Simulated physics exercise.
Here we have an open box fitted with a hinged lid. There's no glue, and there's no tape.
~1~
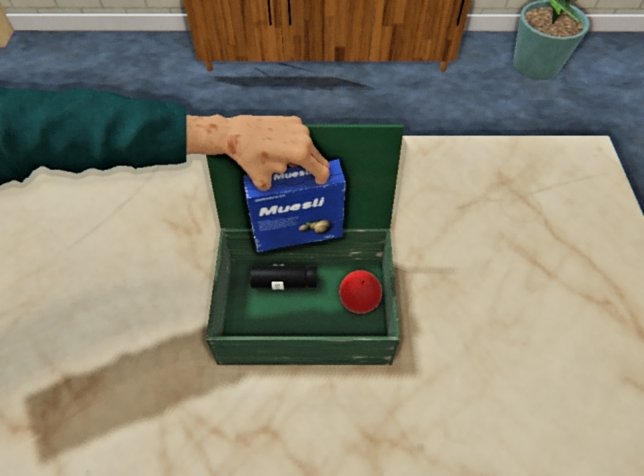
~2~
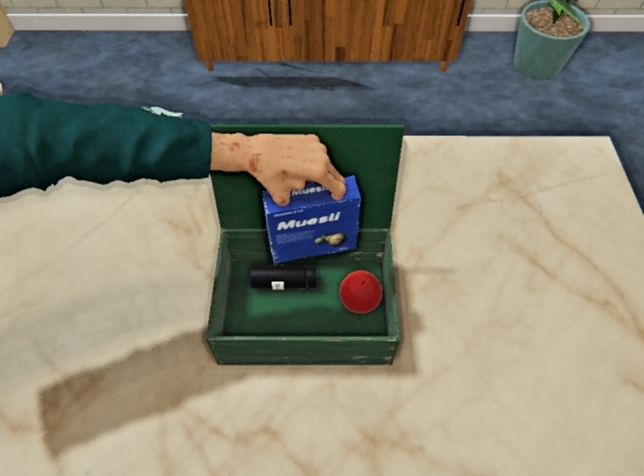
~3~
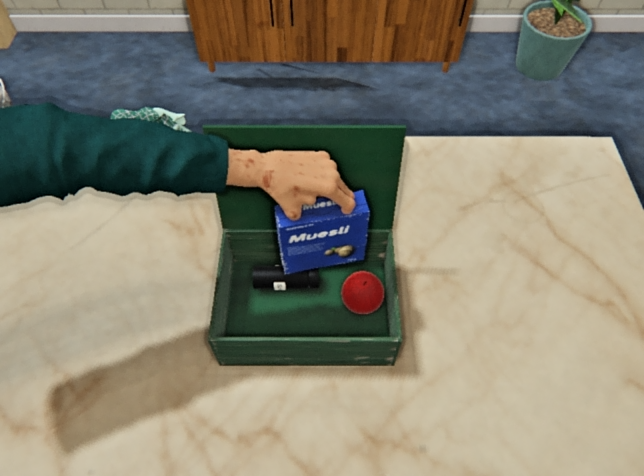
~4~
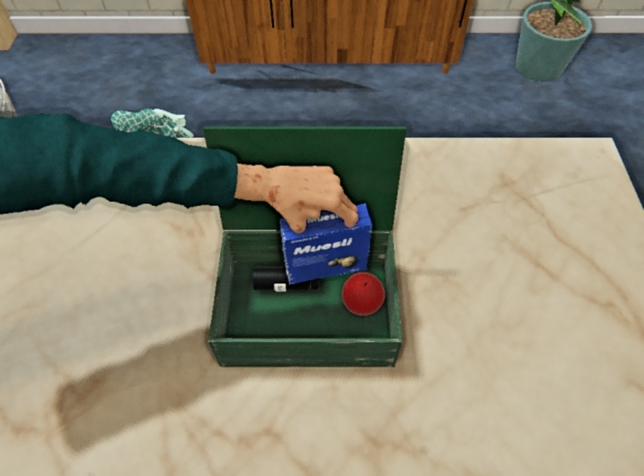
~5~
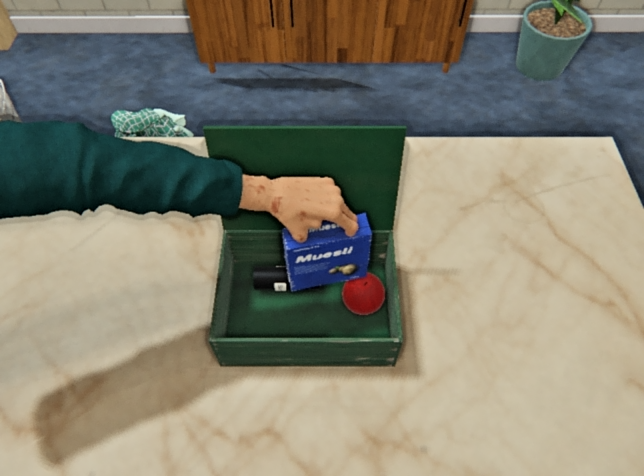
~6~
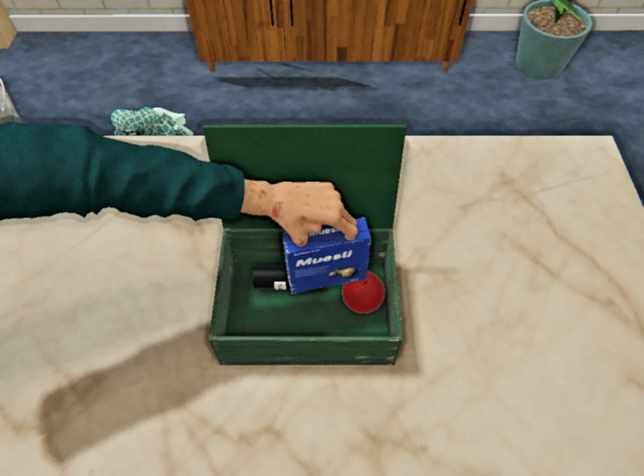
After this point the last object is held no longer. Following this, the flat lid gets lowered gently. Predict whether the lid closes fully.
Drops home.
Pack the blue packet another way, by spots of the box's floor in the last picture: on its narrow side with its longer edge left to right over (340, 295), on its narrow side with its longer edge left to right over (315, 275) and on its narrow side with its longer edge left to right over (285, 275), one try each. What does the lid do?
With the first placement it closes properly, with the second it closes properly, and with the third it closes properly.
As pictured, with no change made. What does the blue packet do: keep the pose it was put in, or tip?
Well, it ends up skewed.
Then, 0.50 s after the last picture, blue packet on its side near (275, 280).
Then, 1.60 s after the last picture, lid 57° above the rim; blue packet on its side near (276, 290); red apple rolled a little.
Then, 2.00 s after the last picture, lid 9° above the rim; blue packet on its side near (276, 290); red apple rolled a little.
At rest, lid shut; tipped over in the box, blue packet; the other 2 in place. Seen from the same camera at the end, blue packet near (275, 307).
